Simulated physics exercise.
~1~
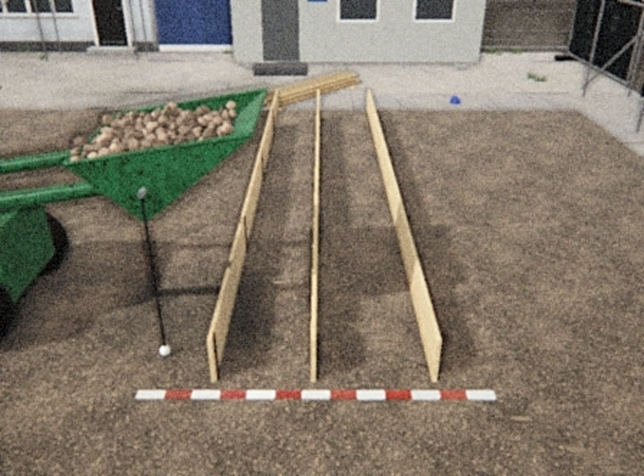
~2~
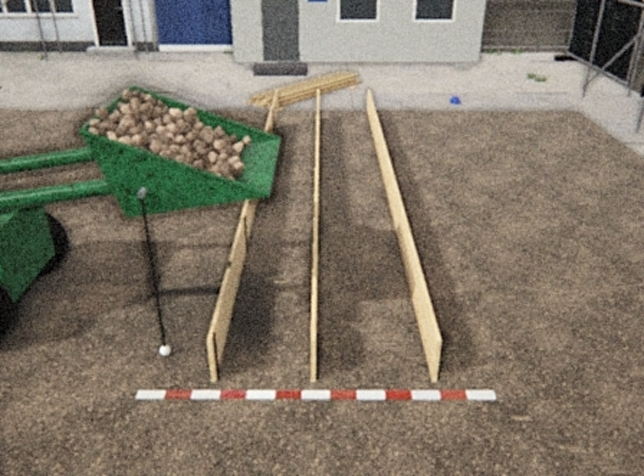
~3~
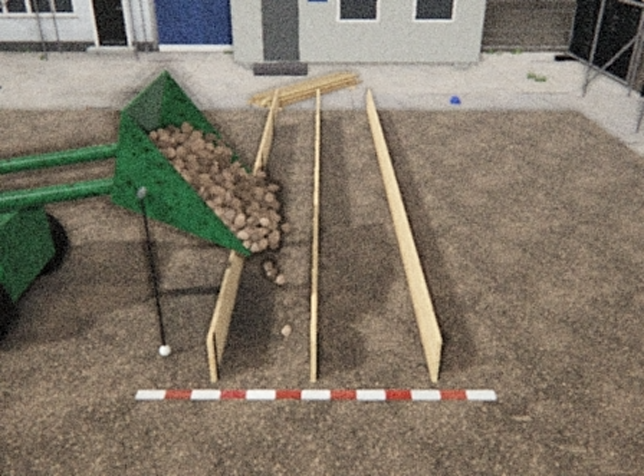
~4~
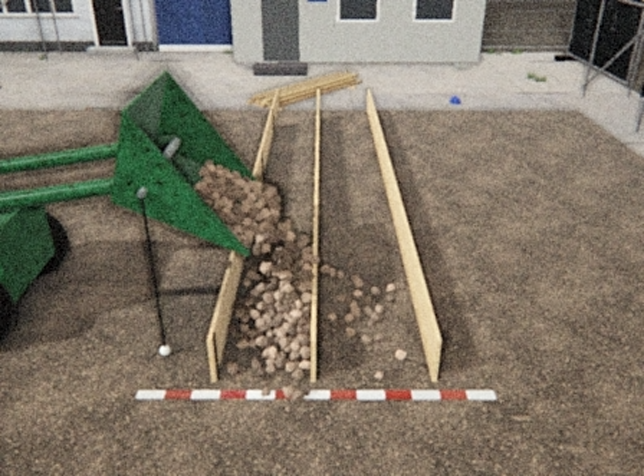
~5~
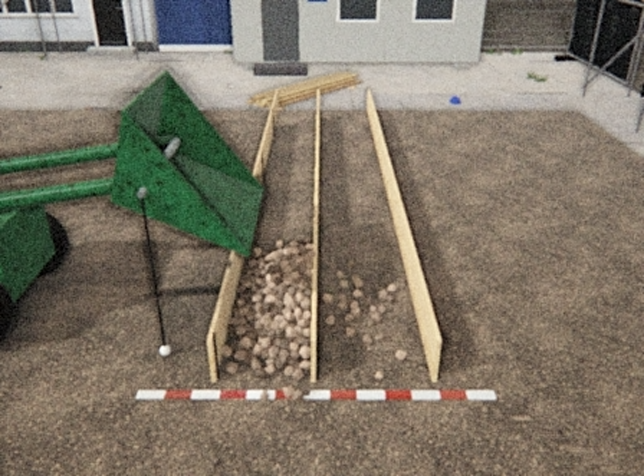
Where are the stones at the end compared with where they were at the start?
At the start the stones are heaped in the raised green bucket on the left. By the end they lie on the ground between the boards, mostly in the bay nearest the loader with a few in the next one.
